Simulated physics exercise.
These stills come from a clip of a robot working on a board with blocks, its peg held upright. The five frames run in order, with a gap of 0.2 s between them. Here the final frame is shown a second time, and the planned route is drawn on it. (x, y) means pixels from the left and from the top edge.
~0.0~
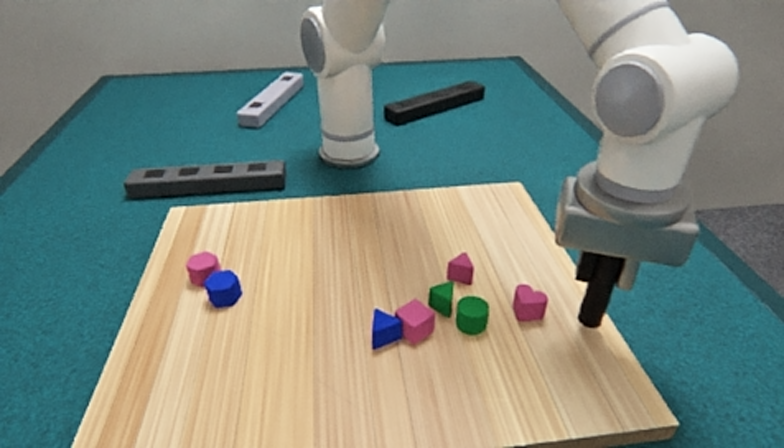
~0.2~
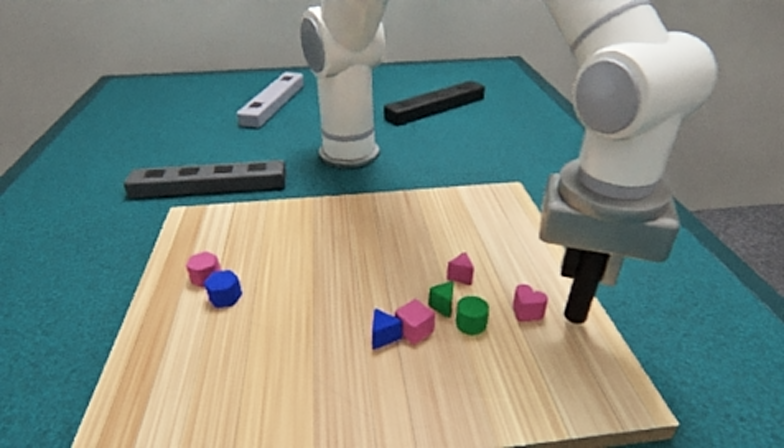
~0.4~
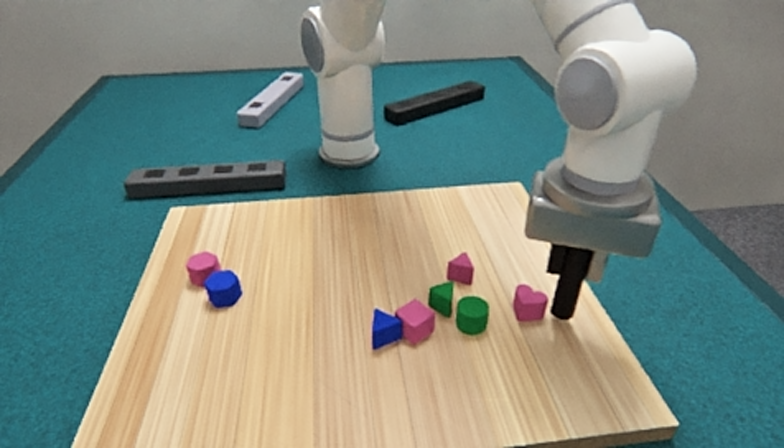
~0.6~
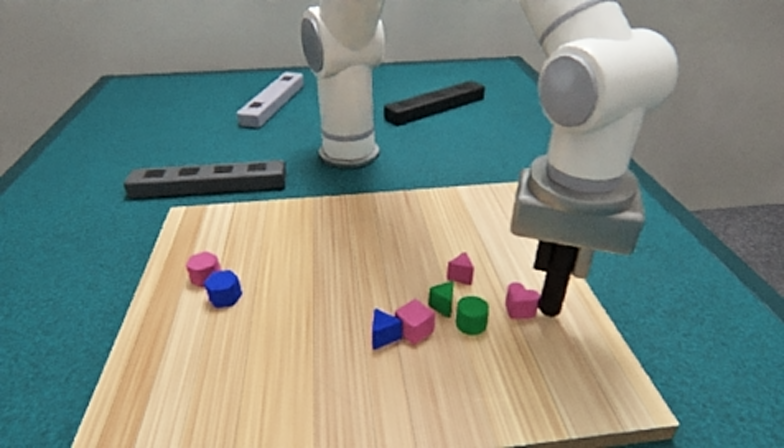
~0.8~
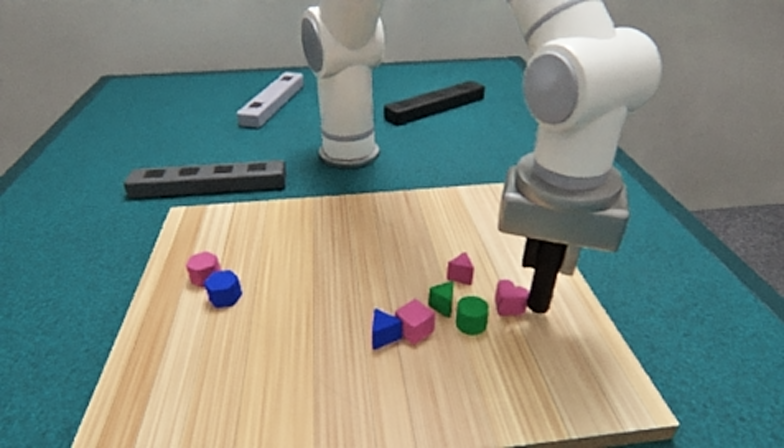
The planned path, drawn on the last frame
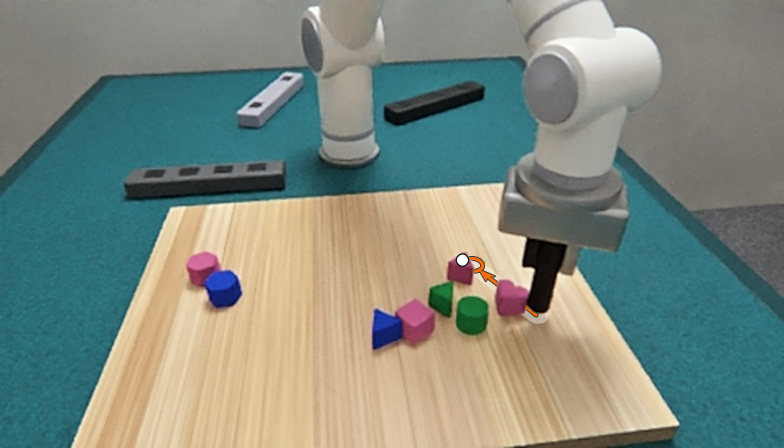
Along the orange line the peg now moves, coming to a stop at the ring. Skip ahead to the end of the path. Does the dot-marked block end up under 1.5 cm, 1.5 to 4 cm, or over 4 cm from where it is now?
Displacement: Within 1.5 cm.
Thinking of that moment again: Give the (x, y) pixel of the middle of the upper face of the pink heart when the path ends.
Expect it around (483, 278).
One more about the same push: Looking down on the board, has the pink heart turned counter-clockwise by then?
Yes, that is how it ends up.
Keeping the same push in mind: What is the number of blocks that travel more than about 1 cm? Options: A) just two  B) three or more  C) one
That would be C.
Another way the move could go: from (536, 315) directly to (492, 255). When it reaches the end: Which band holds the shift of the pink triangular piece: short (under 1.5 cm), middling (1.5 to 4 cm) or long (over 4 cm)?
It ends within 1.5 cm of its spot.
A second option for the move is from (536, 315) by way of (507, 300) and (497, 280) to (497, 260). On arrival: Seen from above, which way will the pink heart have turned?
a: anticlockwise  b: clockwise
Correct choice: A.
The drawn path runs straight from (536, 315) to (473, 265); the dot is on the pink triangular piece.
The first path, step by step. One third of the way, peg (515, 288); pink heart (490, 282), turned 55° anticlockwise.
Two thirds of the way, peg (493, 271); pink heart (483, 278), turned 100° anticlockwise.
At the end, peg (474, 256); pink triangular piece not moved; pink heart (483, 278), turned 100° anticlockwise.
